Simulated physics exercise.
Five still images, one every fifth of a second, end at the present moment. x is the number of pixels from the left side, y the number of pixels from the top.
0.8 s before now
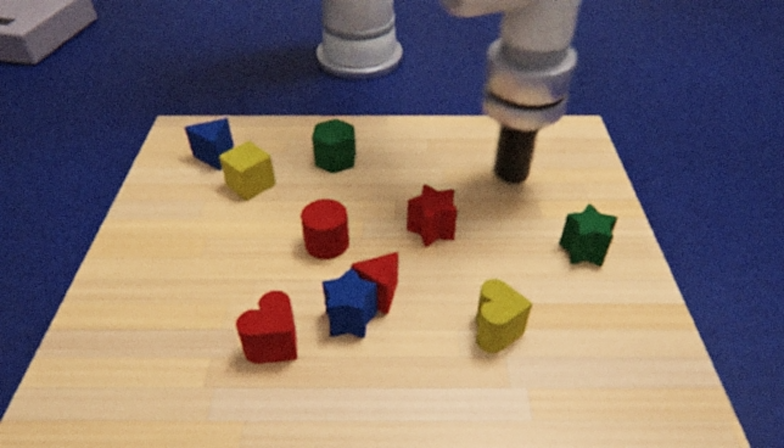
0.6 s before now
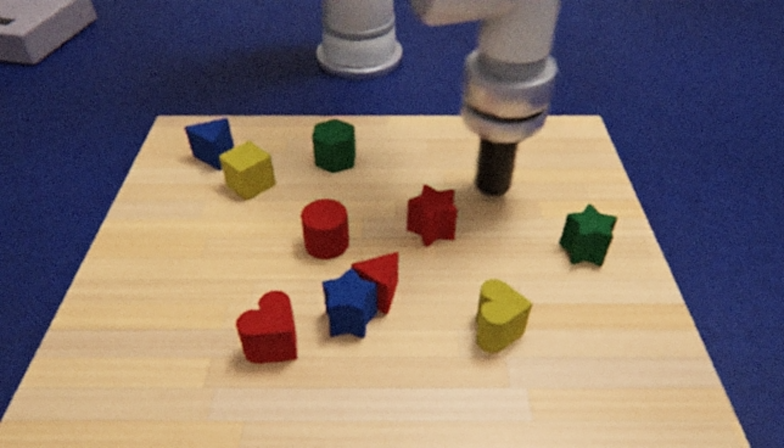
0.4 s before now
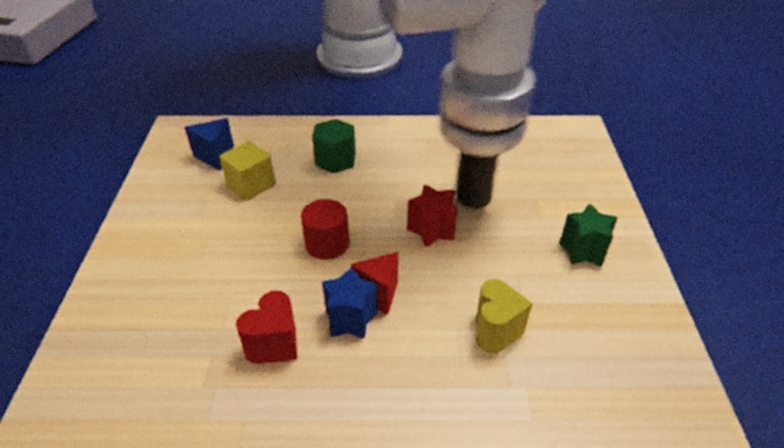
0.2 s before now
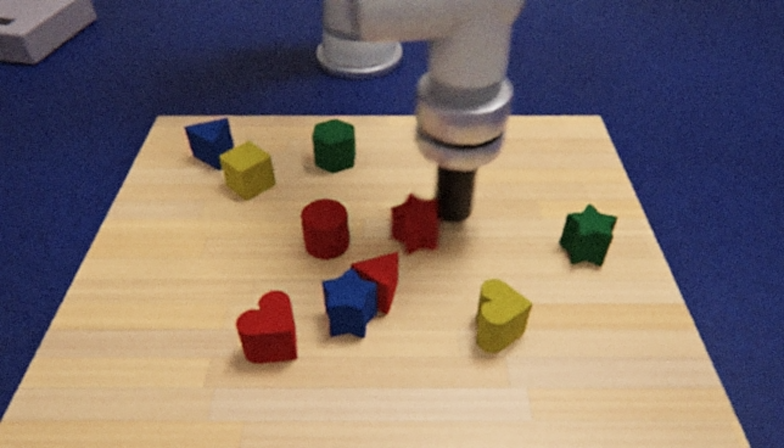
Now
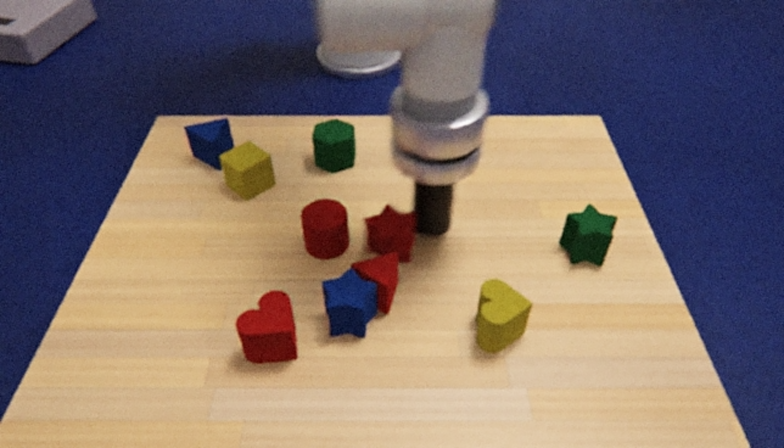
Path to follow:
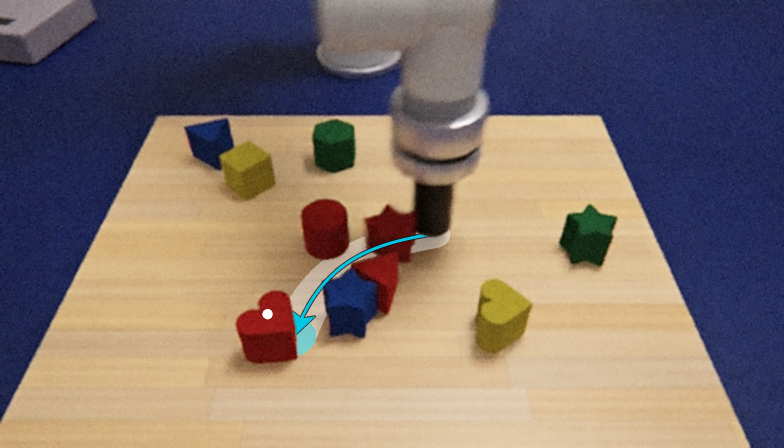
A robot arm with a dark rod moved left and toward the viewer over a wooden board of colored blocks, then pushed the red star left, close to the red cylinder and red triangle.
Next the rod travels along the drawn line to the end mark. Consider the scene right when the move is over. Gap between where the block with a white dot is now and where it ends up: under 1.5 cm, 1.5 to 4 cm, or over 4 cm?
Over 4 cm.
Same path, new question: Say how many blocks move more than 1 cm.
Here I'd predict at least three blocks moving more than 1 cm.
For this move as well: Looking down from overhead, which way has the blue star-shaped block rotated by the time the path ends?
Spin direction: Counter-clockwise.
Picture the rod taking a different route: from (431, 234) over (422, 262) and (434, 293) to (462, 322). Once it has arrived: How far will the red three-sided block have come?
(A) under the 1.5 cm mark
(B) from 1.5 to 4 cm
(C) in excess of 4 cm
It's A.
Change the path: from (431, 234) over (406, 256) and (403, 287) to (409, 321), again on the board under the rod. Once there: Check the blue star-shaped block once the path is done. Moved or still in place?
That block gets shifted.
The drawn path runs from (431, 234) by way of (372, 250) and (323, 284) to (293, 337); the dot is on the red heart.
On the path given first. One third of the way, rod (371, 239); red circle (317, 214); red star-shaped block (339, 243).
Two thirds of the way, rod (322, 274); red heart (261, 323), turned 15° anticlockwise; red circle (309, 215); red star-shaped block (288, 279), turned 15° clockwise.
At the end, rod (291, 327); red heart (221, 363), turned 65° anticlockwise; red circle (309, 215); blue star-shaped block (348, 293), turned 20° anticlockwise; red star-shaped block (241, 315), turned 50° clockwise.
